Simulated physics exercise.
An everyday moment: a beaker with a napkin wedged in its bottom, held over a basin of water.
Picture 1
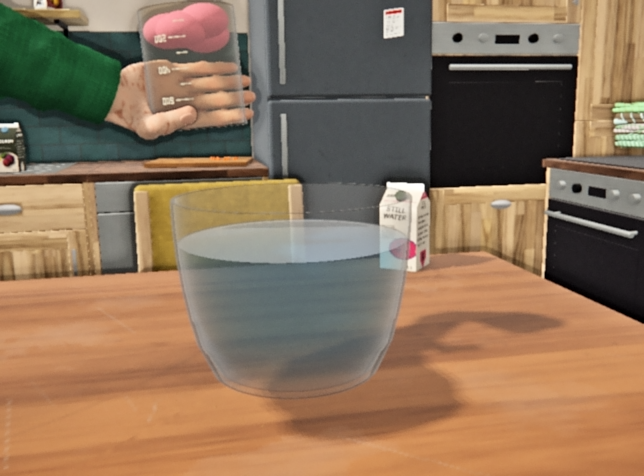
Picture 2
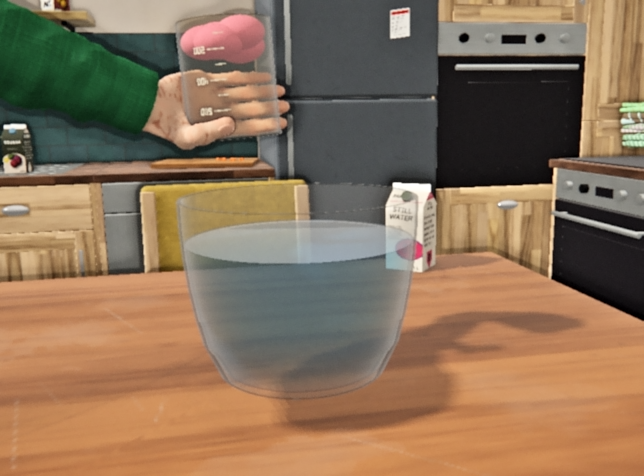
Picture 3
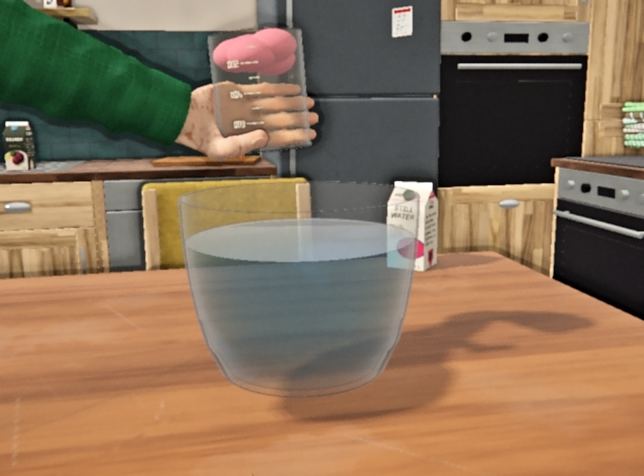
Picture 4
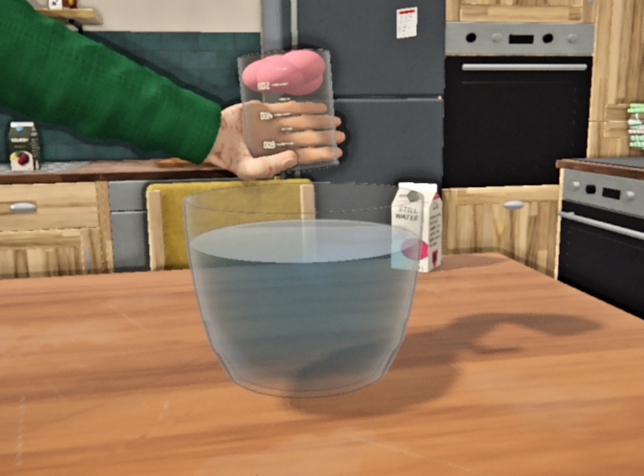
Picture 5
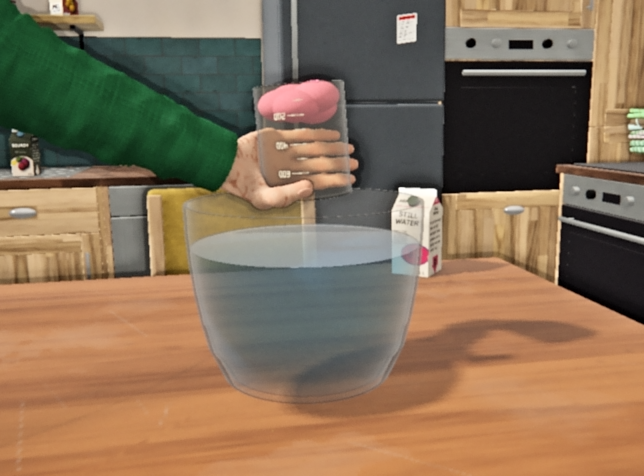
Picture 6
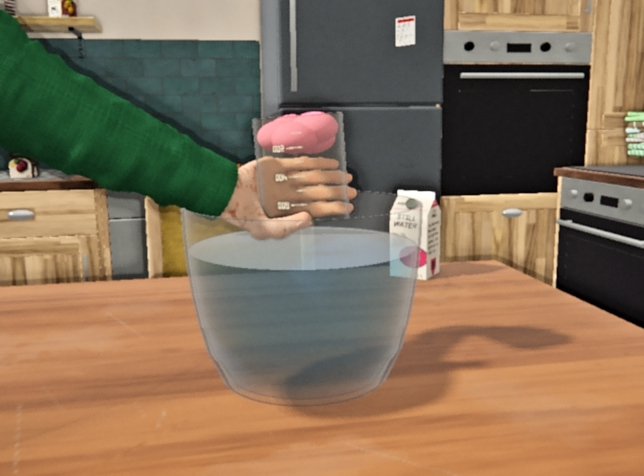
A hand in a green sleeve holds a clear, upside-down beaker with a pink wad at its top, to the upper left of a glass bowl of water on a wooden table. It moves the beaker right and then steadily down, until the beaker is upright over the bowl, just above the water.
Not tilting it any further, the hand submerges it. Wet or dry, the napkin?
It remains untouched.
Shortly, the beaker enters the water.
Then, air is trapped inside and holds the level down.
At the finish, the beaker is under, still full of air, and the napkin is dry.
